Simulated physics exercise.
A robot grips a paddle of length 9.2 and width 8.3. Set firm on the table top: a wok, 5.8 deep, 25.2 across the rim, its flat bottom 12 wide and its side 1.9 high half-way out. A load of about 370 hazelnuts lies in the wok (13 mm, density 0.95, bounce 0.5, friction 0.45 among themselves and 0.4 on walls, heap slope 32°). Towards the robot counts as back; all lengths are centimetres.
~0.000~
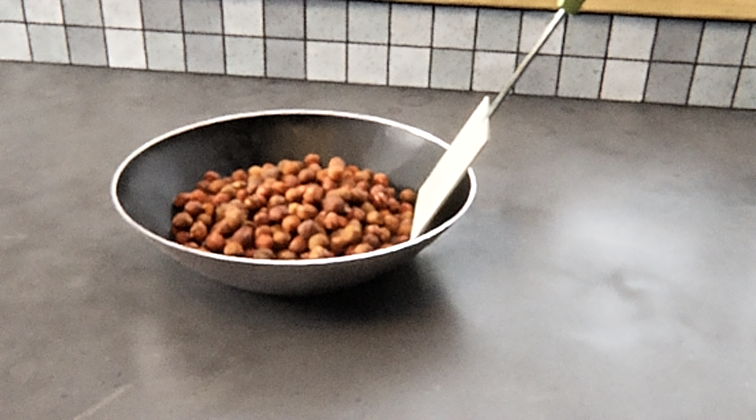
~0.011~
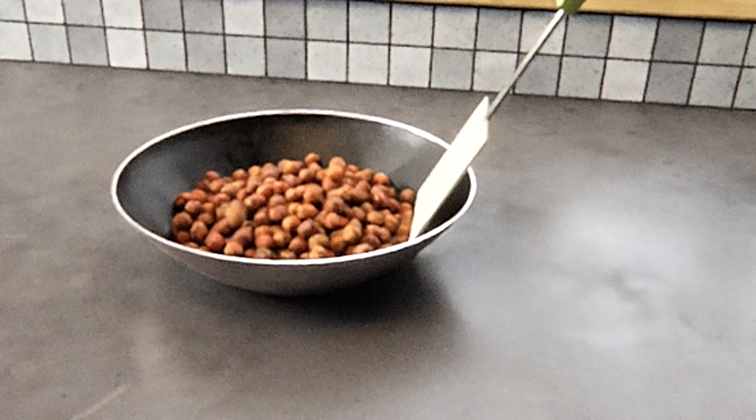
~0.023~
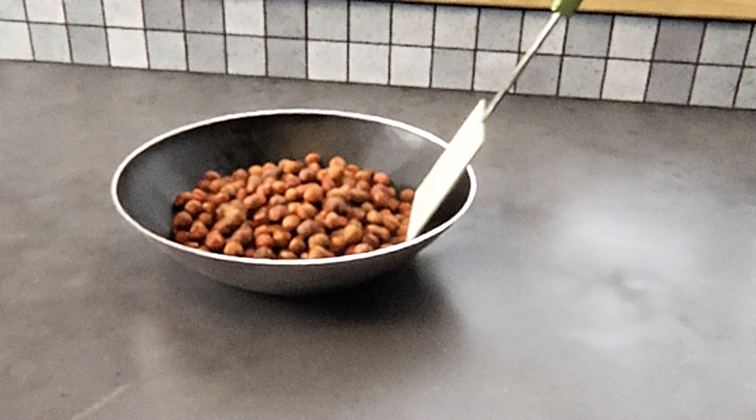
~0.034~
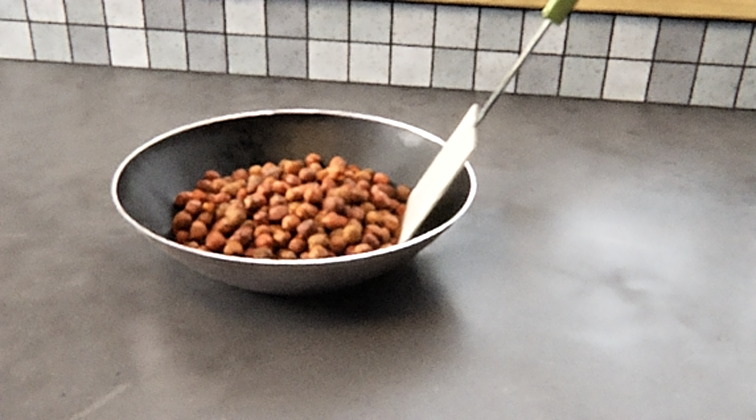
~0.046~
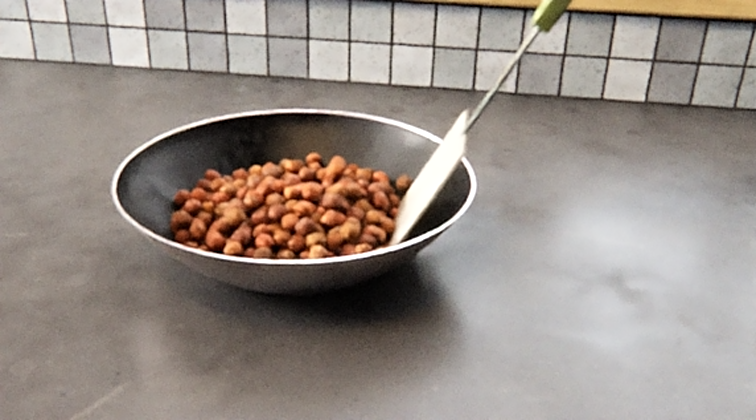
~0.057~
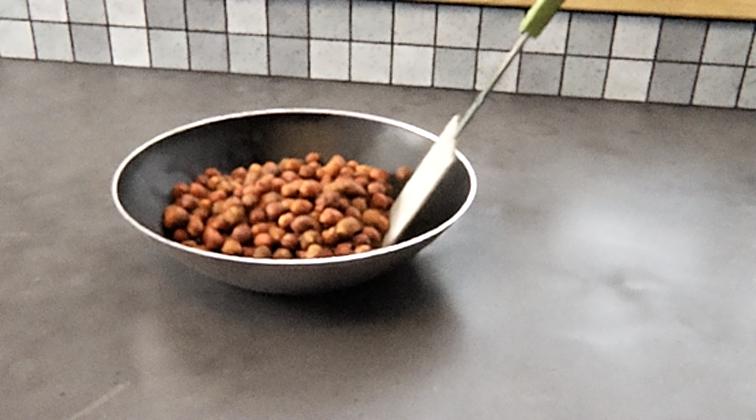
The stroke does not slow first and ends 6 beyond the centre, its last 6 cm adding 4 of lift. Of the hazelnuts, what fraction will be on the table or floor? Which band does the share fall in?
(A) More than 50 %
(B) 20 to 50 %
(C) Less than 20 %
Option C: Less than 20 %.
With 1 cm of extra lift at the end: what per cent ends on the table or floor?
10 %.
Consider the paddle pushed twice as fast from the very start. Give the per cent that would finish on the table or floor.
About 35 per cent.
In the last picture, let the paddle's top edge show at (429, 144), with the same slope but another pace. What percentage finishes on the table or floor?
Estimate: Close to 30 %.
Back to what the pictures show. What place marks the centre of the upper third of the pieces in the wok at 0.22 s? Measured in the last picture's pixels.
The middle lies somewhere about (201, 173).
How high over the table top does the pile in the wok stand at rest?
Close to 6.5 centimetres high.
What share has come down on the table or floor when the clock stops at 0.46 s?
Around 10 %.
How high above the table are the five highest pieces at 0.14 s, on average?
They are some 6 cm up.
By 0.14 s, sloping 61°, highest piece 6 above the table; 372 in the wok.
By 0.22 s, sloping 61°, highest piece 8 above the table; 371 in the wok, 1 on the blade or in flight.
By 0.46 s, sloping 61°, highest piece 7 above the table; 329 in the wok, 34 on the table or floor, 9 on the blade or in flight.
By 1.51 s, sloping 61°, highest piece 6 above the table; 329 in the wok, 43 on the table or floor.
Final count, 329 in the wok, 43 on the table or floor. That is 12 % on the table or floor.
